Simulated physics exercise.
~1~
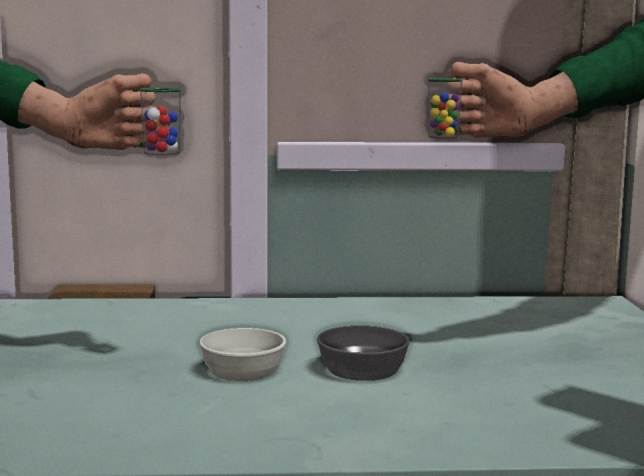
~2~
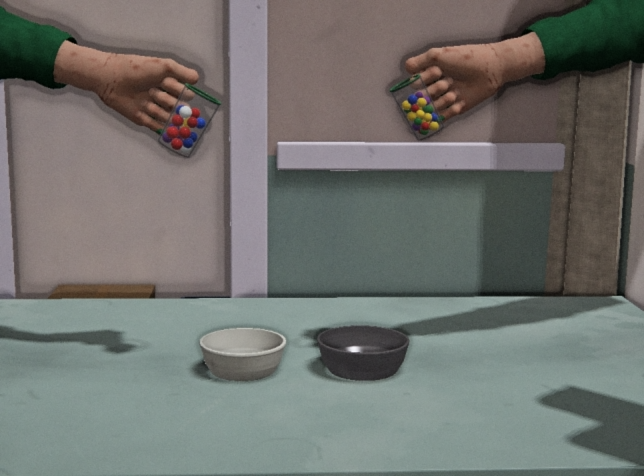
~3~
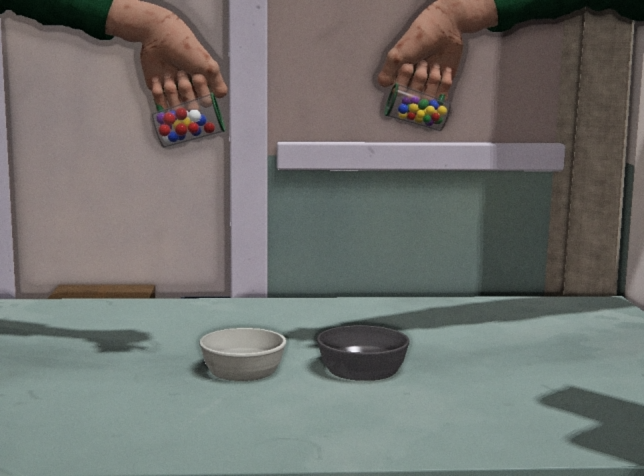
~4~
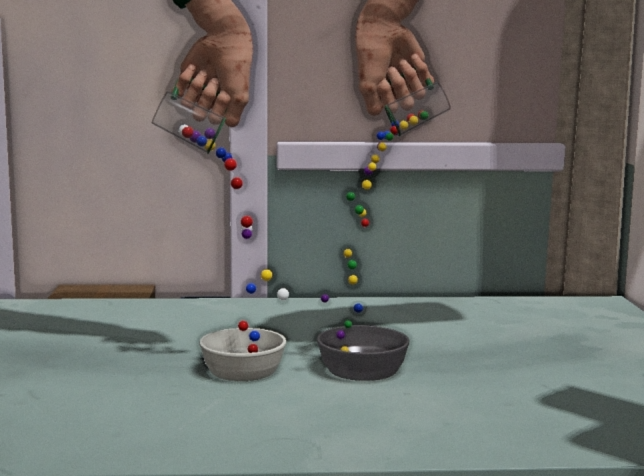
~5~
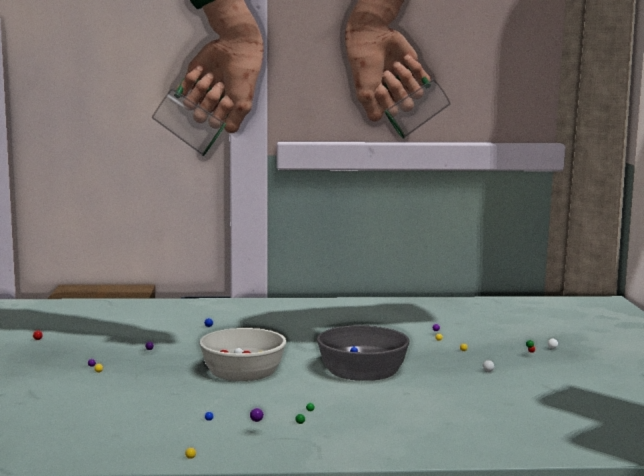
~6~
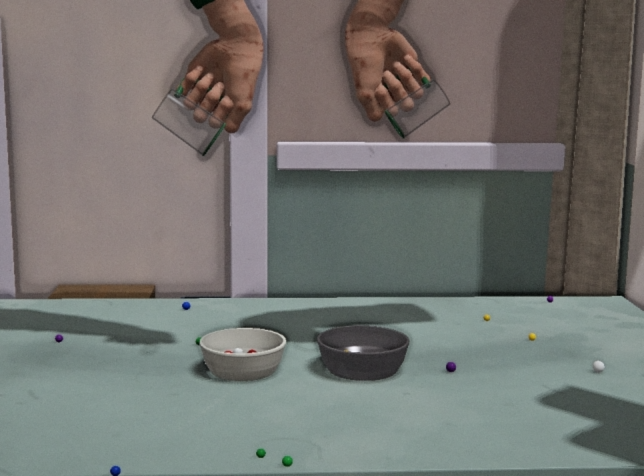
Two hands tipping clear cups of colourful balls over a pale bowl and a dark bowl, many bouncing out and scattering across the table.
